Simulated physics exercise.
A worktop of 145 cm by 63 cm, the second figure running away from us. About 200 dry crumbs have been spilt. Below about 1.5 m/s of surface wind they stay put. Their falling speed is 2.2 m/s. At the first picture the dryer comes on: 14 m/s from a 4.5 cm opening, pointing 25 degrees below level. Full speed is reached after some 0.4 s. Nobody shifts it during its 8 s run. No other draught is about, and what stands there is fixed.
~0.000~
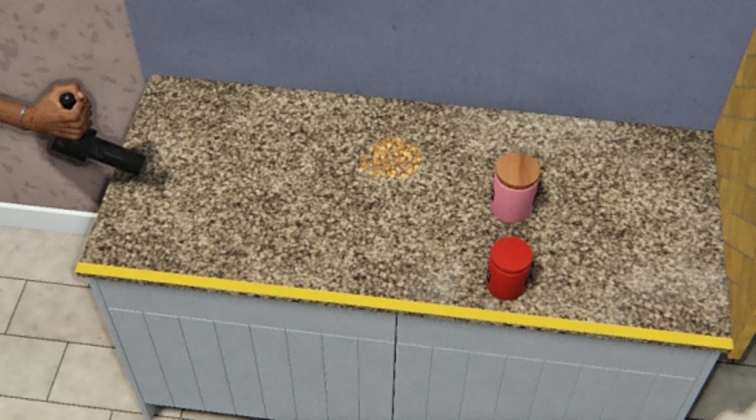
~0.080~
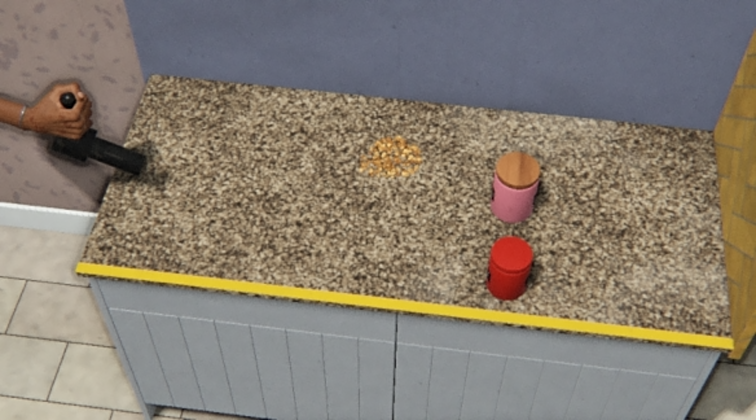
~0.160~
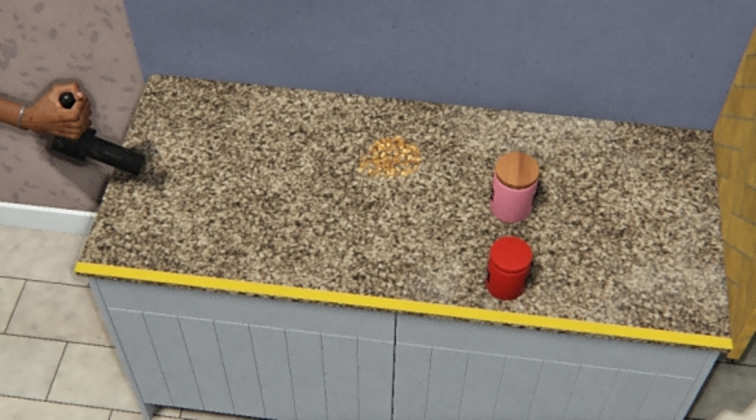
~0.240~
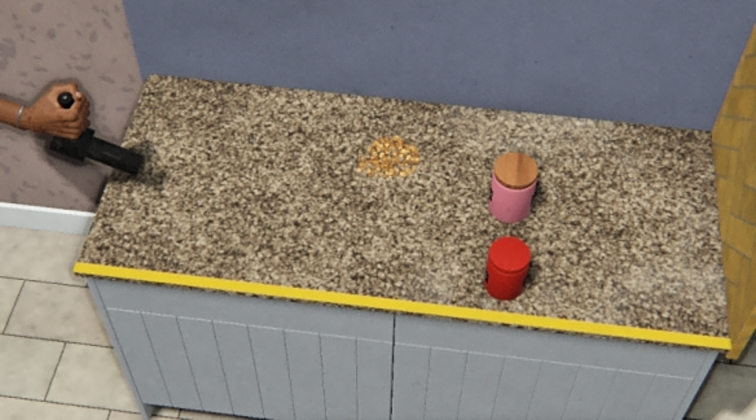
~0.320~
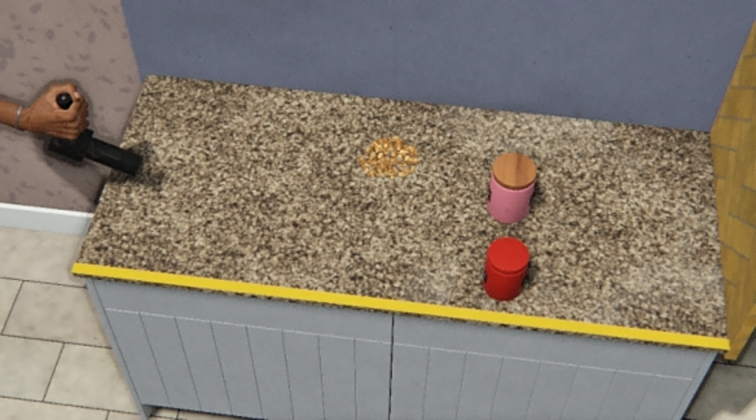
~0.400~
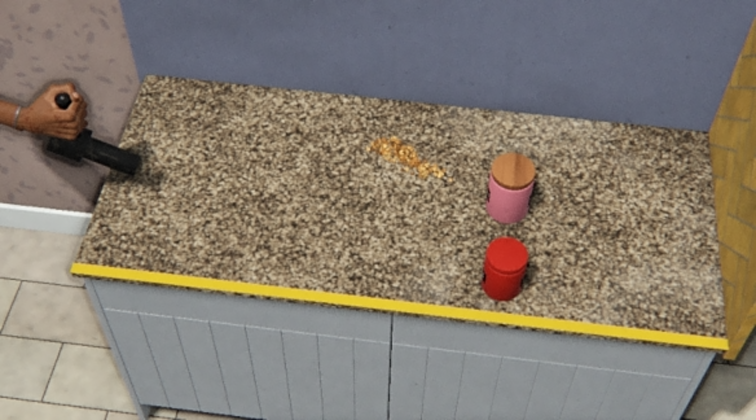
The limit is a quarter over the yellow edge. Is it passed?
More than a quarter over the yellow edge: No.
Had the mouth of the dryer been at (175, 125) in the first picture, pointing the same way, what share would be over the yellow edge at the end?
In that case some 2 per cent.
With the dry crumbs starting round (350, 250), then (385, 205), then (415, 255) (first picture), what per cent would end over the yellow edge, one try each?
In that order: 80 %, 20 %, 80 %.
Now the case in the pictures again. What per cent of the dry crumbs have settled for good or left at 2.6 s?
Near 70 %.
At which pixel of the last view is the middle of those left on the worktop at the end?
At about (710, 141).
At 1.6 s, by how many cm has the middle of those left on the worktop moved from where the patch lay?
Roughly 80 cm.
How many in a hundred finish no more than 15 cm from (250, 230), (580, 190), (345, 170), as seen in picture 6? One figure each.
In turn about 0 %, 0 %, 0 %.
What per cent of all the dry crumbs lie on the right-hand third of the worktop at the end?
Some 100 per cent.
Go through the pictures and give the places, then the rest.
The middle of the dry crumbs is near (390, 159), none has stirred yet and the mouth of the dryer is at (142, 166), in the first picture.
The middle of the dry crumbs is near (390, 159), none has stirred yet and the yellow edge is centred on (396, 310), in the second picture.
The middle of the dry crumbs is near (390, 158), none has stirred yet, the top of a jar is at (518, 168) and the top of a jar is at (511, 253), in the third picture.
The middle of the dry crumbs is near (388, 159) and none has stirred yet, in the fourth picture.
The middle of the dry crumbs is near (387, 159) and none has stirred yet, in the fifth picture.
The middle of the dry crumbs is near (406, 158), the farthest in sight from the dryer is at (452, 180) and about 50 % have left their places, in the sixth picture.
After 1.6 s the count stands so, 0 % are over the yellow edge; the middle of those still in play is near (710, 141).
After 2.6 s the count stands so, 0 % are over the yellow edge; the middle of those still in play is near (710, 141).
After 4.4 s the count stands so, 0 % are over the yellow edge; the middle of those still in play is near (710, 141).
After 8.0 s, at the end, 0 % are over the yellow edge; the middle of those still in play is near (710, 141).
